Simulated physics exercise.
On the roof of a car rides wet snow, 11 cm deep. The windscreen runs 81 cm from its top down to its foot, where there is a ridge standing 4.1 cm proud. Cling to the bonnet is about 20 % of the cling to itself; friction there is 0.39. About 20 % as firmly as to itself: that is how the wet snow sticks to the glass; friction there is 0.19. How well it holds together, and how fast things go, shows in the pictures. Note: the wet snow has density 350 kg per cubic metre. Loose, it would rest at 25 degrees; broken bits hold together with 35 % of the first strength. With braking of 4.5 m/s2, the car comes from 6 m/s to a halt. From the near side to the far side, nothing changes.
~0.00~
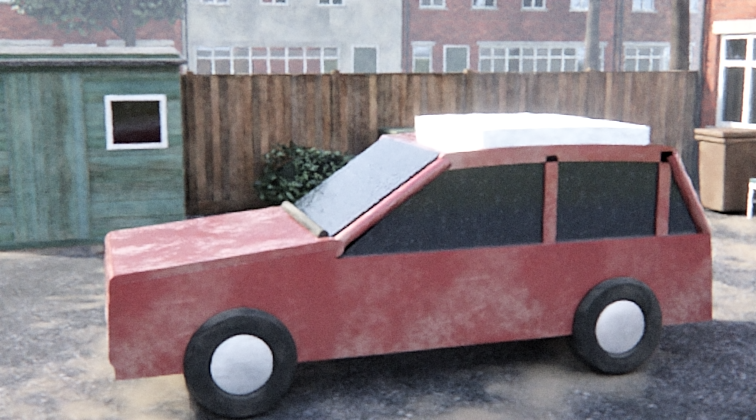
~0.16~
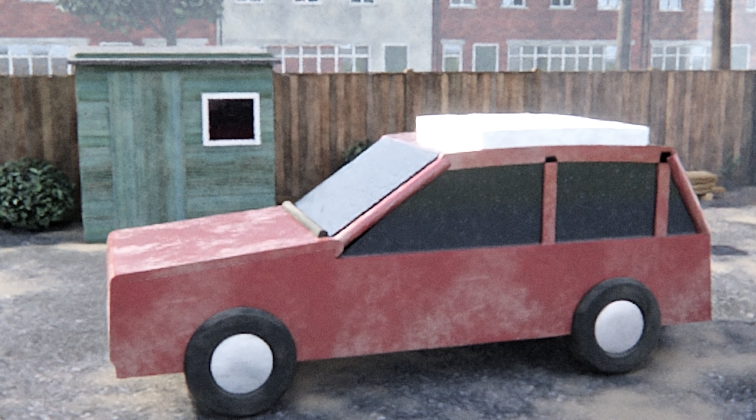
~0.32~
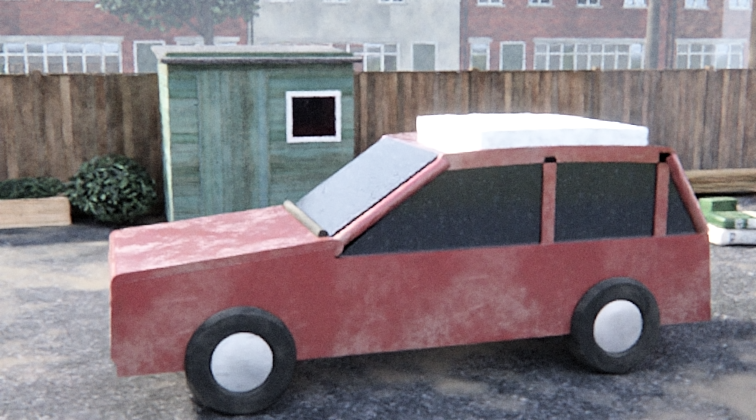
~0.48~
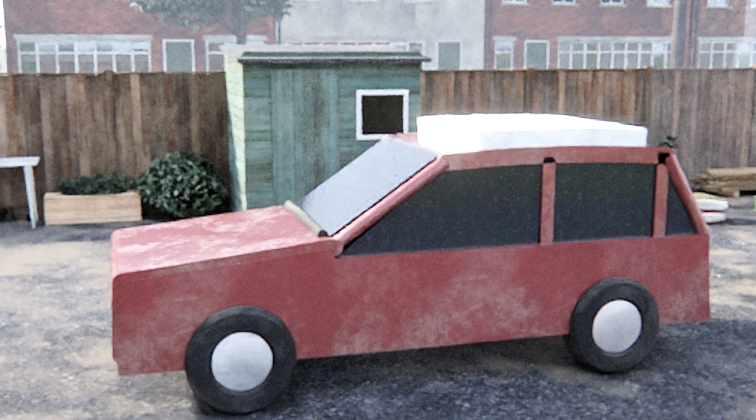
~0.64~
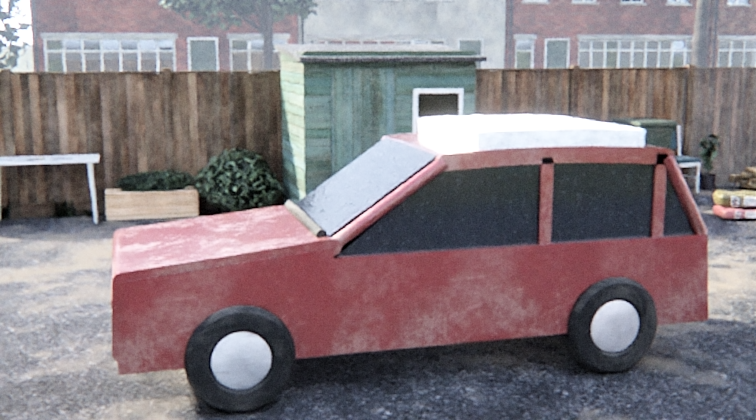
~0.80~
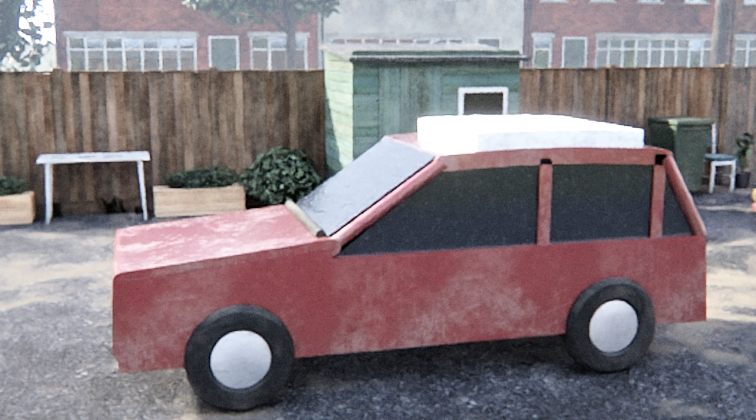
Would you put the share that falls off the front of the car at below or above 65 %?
My call: Below.
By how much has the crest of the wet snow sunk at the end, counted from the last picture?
The gap comes to about 0 centimetres.
After 1.25 s, all of the snow is on the roof, none on the glass, none on the bonnet and none has gone off the nose.
After 1.78 s, all of the snow is on the roof, none on the glass, none on the bonnet and none has gone off the nose.
After 2.30 s, all of the snow is on the roof, none on the glass, none on the bonnet and none has gone off the nose.
After 2.83 s, all of the snow is on the roof, none on the glass, none on the bonnet and none has gone off the nose.
After 2.93 s, all of the snow is on the roof, none on the glass, none on the bonnet and none has gone off the nose.
